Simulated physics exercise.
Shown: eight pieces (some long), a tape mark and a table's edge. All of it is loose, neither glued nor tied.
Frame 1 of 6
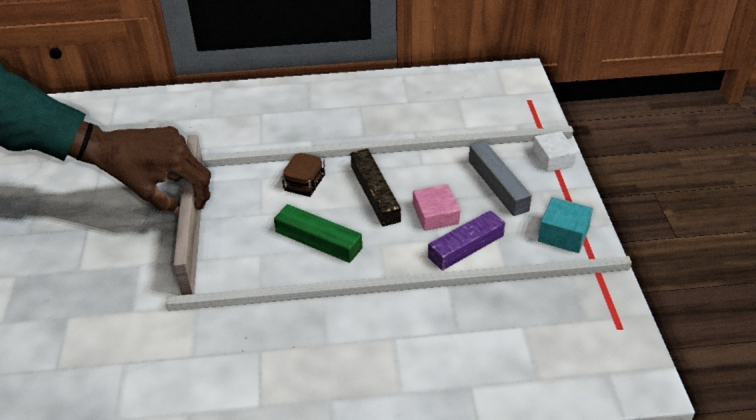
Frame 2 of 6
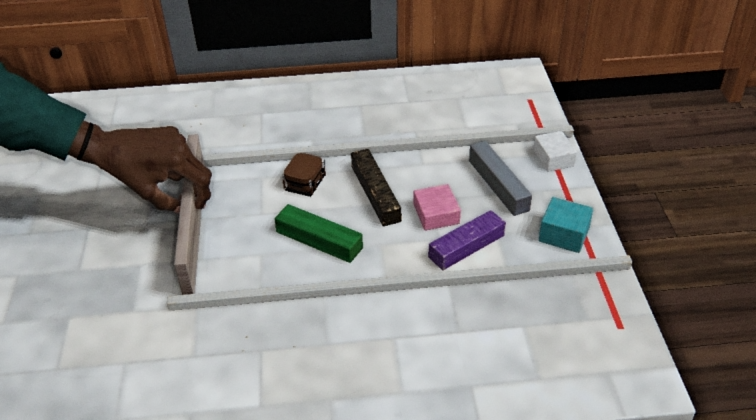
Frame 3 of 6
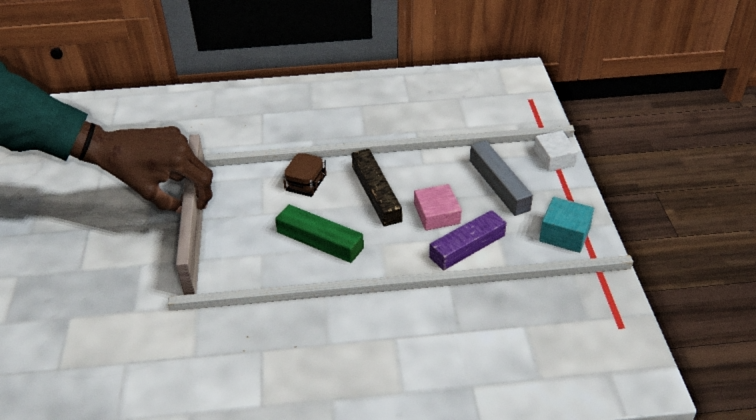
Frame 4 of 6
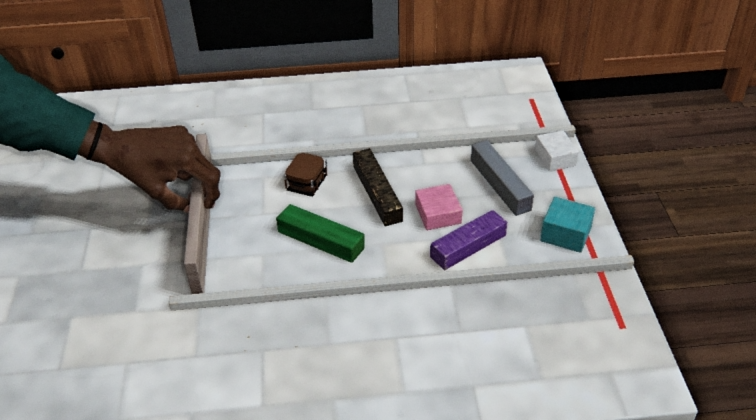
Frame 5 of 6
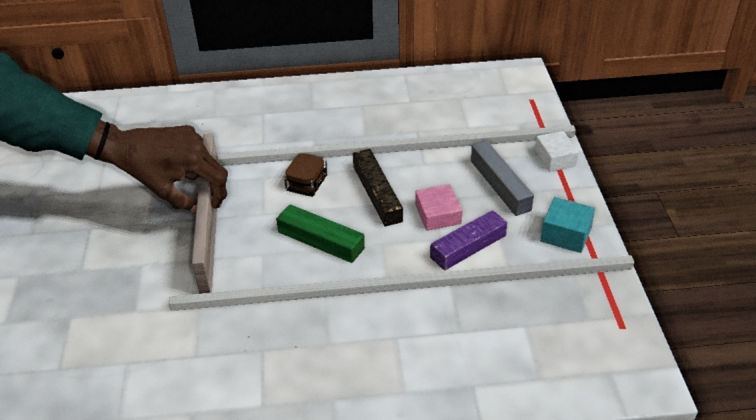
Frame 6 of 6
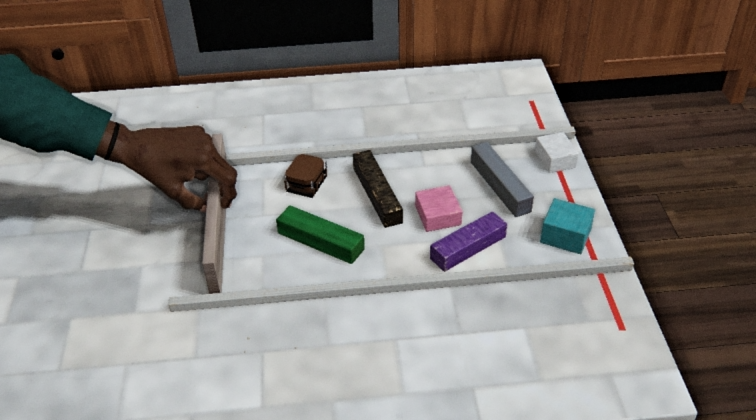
On a pale tiled tabletop in a kitchen, a hand holds an upright board between two rails and slides it slightly right toward eight loose pieces, which stay nearly still, with the white and turquoise blocks near a red line.
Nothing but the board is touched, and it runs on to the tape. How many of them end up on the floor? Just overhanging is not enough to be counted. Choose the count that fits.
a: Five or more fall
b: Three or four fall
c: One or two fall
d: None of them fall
Option a: Five or more fall.
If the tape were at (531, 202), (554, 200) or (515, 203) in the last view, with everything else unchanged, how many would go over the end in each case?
First 3, then 5, then 2.
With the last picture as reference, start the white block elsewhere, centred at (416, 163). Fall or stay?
I reckon from there it drops down.
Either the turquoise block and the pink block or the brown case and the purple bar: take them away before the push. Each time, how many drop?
4, then 4.
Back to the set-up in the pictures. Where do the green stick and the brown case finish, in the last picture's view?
Answer: First (595, 221), after that (569, 151).
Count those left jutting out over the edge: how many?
The number overhanging is 0.
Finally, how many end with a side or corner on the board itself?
It's 2.
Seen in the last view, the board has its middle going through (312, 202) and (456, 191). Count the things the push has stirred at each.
At the first point the count is 2, at the second it's 7.
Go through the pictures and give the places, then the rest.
White block (554, 151); turquoise block (565, 225); grey stick (499, 178); board (191, 211); tape (568, 198), in the first frame.
Turquoise block (566, 225); green stick (319, 233), in the second frame.
Grey stick (500, 177); brown case (305, 175), in the third frame.
White block (556, 151); pink block (438, 207), in the fourth frame.
Turquoise block (568, 225); black bar (377, 186), in the fifth frame.
White block (556, 152); turquoise block (568, 226); grey stick (501, 178); board (217, 210); tape (570, 199), in the sixth frame.
Soon after, none off yet; white block at rest near (556, 152); turquoise block at rest near (568, 226); grey stick at rest near (501, 178).
After that, none off yet; white block displaced about its own width near (581, 146); turquoise block tilting a little near (637, 234); grey stick displaced about its own width near (582, 169).
In the end, the number that fall off is five or more; gone, black bar, pink block, purple bar, grey stick, turquoise block and white block.
